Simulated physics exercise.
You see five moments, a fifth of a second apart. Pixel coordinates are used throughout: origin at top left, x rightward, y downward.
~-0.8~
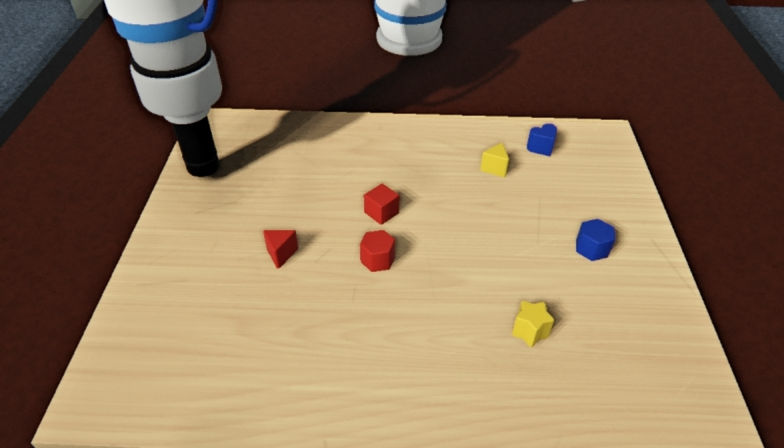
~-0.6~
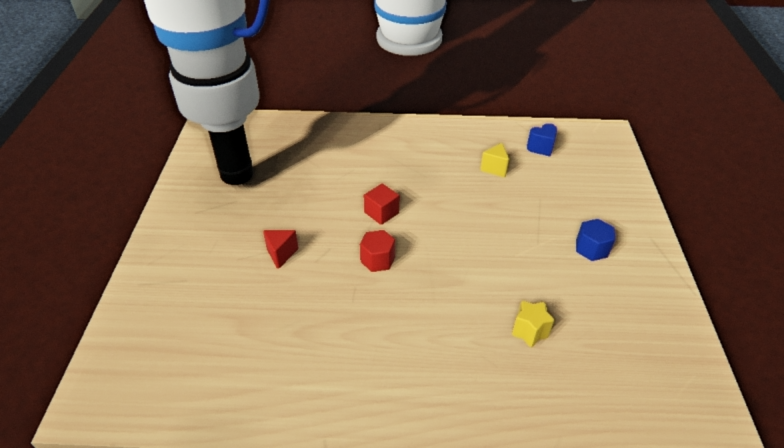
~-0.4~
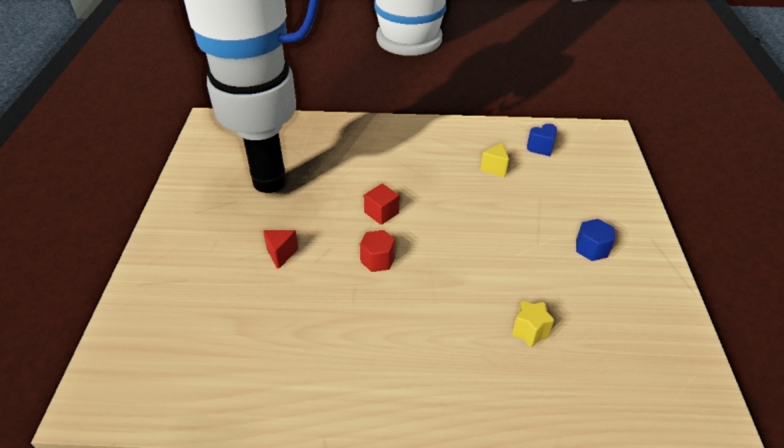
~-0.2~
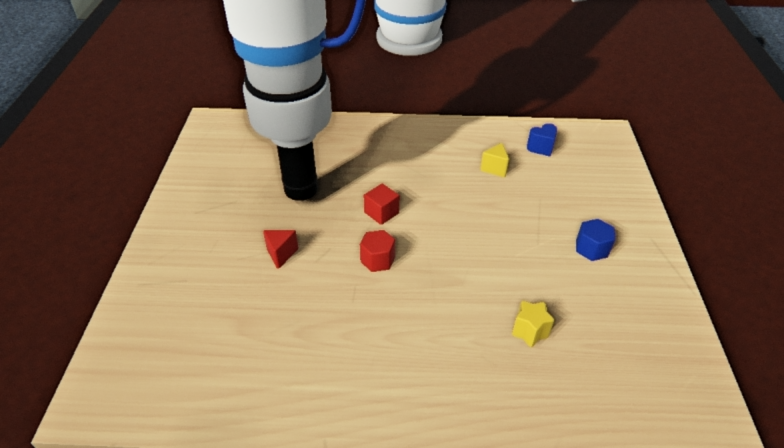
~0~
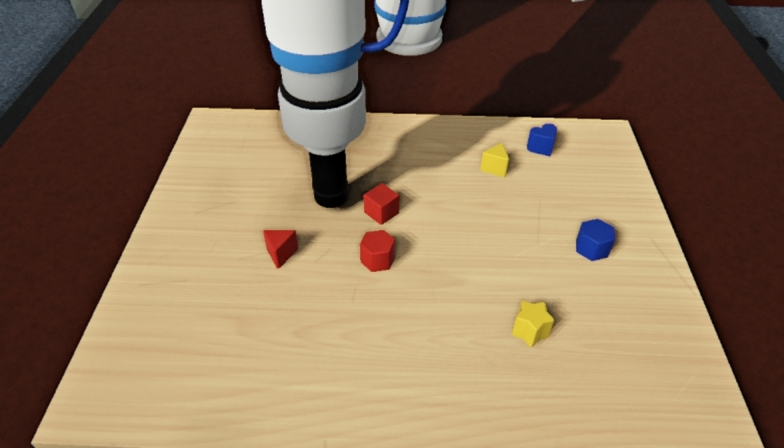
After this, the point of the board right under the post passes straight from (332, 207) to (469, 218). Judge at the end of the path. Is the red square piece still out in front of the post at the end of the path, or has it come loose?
The post still drives it.
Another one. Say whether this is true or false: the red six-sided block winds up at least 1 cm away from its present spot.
That statement is not accurate.
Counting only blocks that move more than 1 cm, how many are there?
It shifts a single block.
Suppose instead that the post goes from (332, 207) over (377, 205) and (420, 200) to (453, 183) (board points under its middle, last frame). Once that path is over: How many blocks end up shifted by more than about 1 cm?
The count will be 1.
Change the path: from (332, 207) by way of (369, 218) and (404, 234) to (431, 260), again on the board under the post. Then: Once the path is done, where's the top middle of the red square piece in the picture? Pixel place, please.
The spot you're after is about (420, 196) in the image.
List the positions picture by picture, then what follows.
In the first picture, post tip at (204, 168); block tops, red six-sided block at (378, 241); red square piece at (382, 194).
In the second picture, post at (237, 176); blocks unchanged.
In the third picture, post at (270, 183); blocks unchanged.
In the fourth picture, post at (301, 191); blocks unchanged.
In the fifth picture, post at (331, 198); red six-sided block at (378, 241); red square piece at (382, 194).
The first path, step by step. One third of the way, post at (379, 201); red square piece at (413, 195).
Two thirds of the way, post at (424, 205); red square piece at (455, 192), turned 45° anticlockwise.
At the end, post at (470, 209); red six-sided block in place; red square piece at (498, 189), turned 90° anticlockwise.
